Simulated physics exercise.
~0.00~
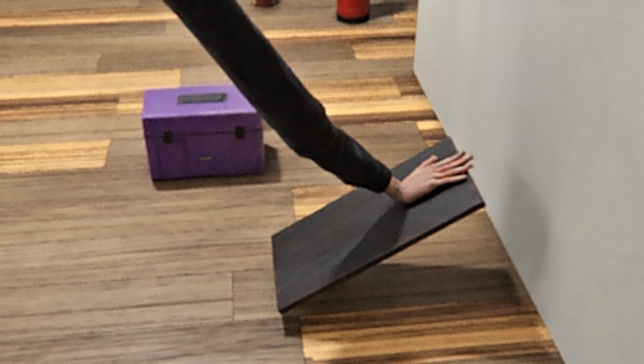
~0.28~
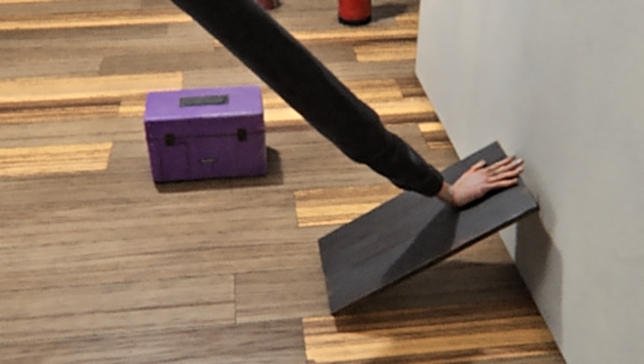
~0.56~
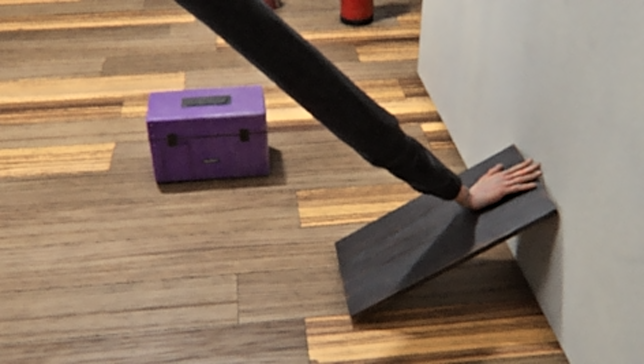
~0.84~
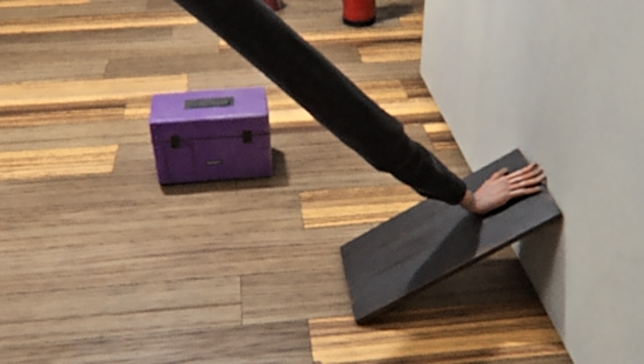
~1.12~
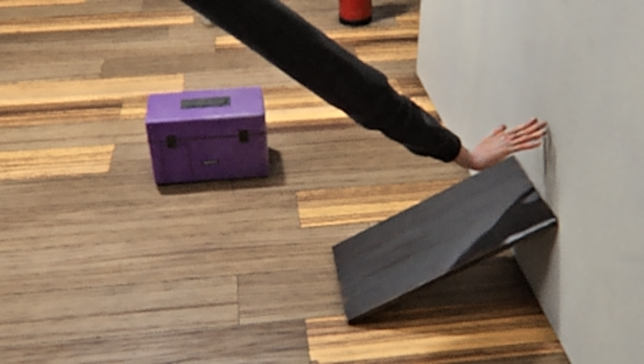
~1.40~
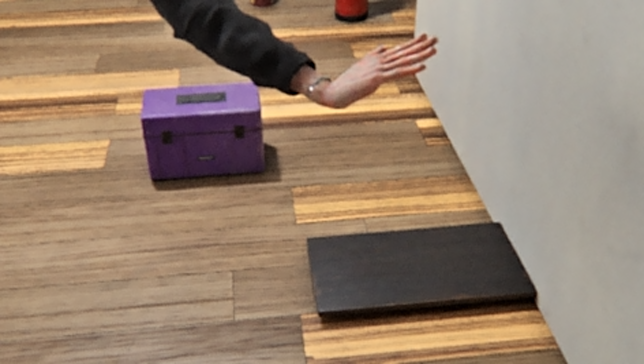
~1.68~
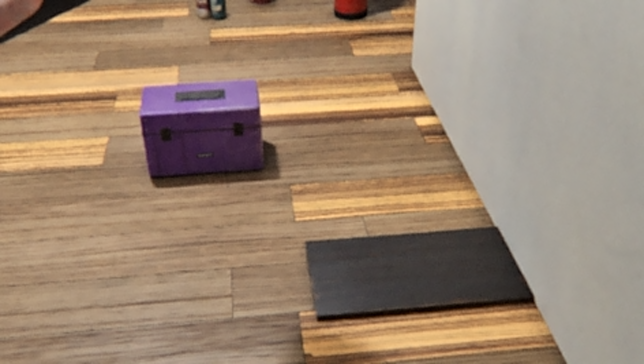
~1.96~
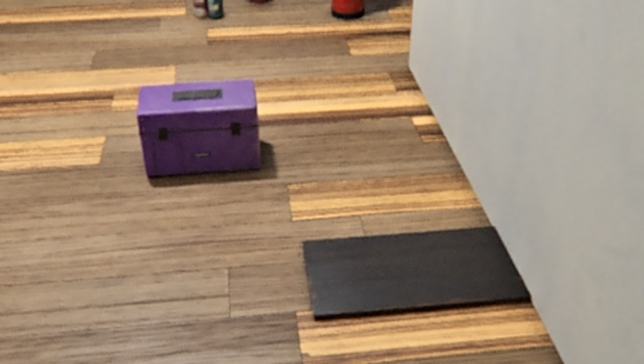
Hand leaning a black board against a bare wall and letting go, the board slipping down flat beside a purple toolbox.
